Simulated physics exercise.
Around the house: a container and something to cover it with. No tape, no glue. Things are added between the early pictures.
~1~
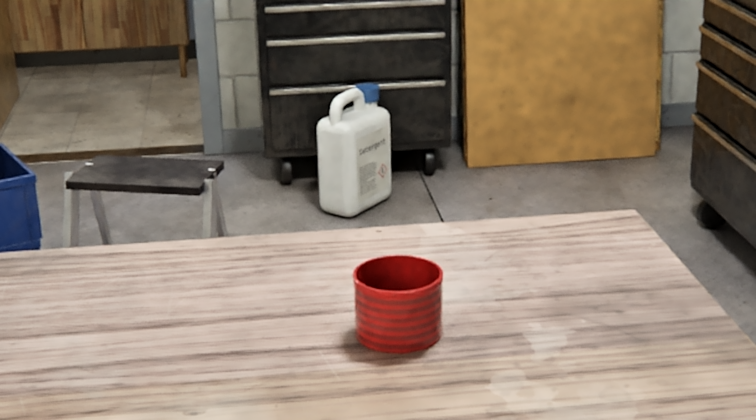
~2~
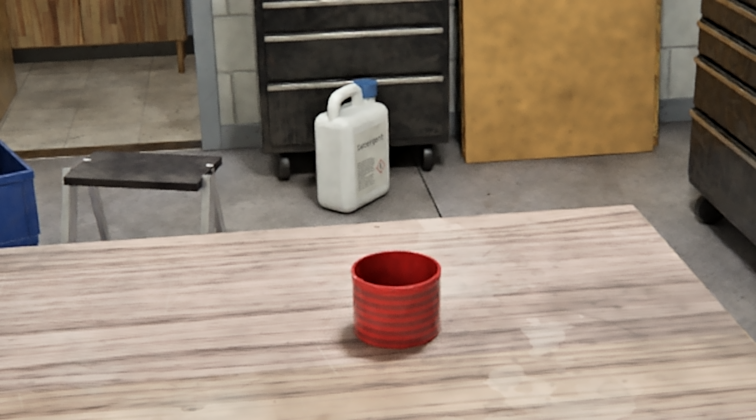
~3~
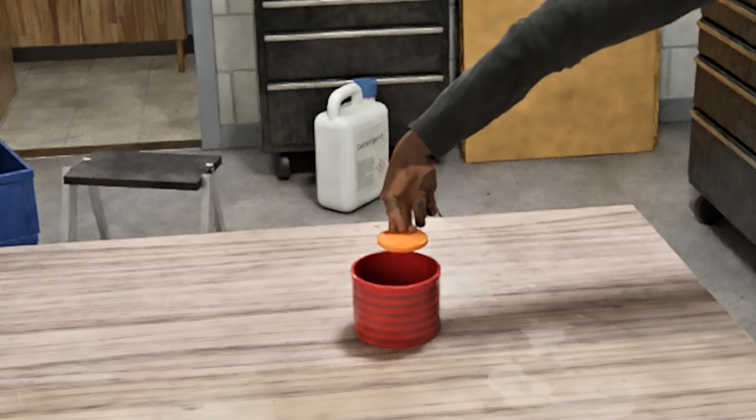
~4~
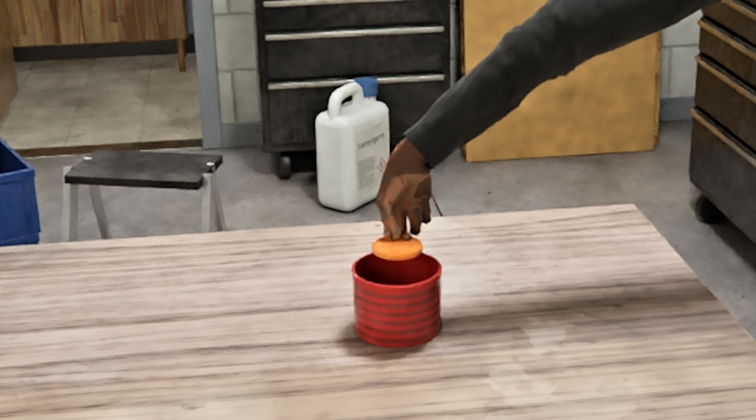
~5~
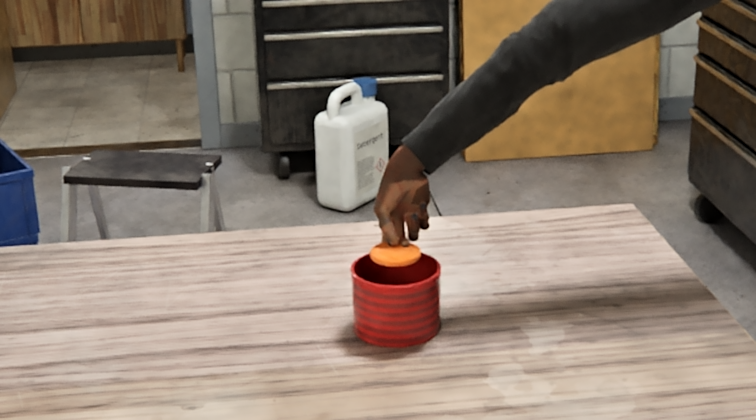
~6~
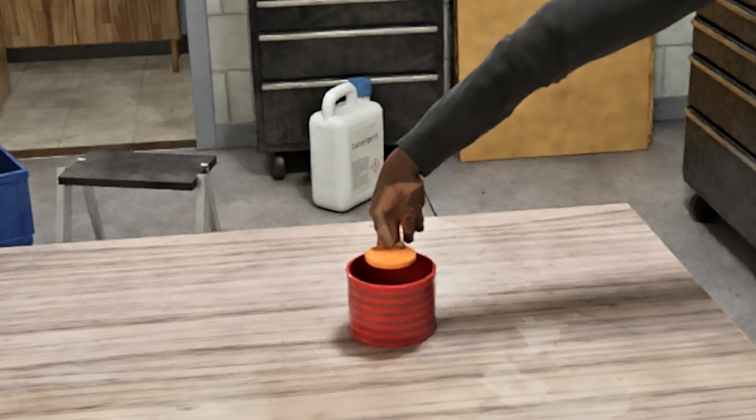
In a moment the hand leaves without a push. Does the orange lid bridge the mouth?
The orange lid slips past the rim.
Then, 0.20 s later than the last frame, orange lid fallen near (392, 320).
When it is over, the orange lid falls in, near (392, 320).
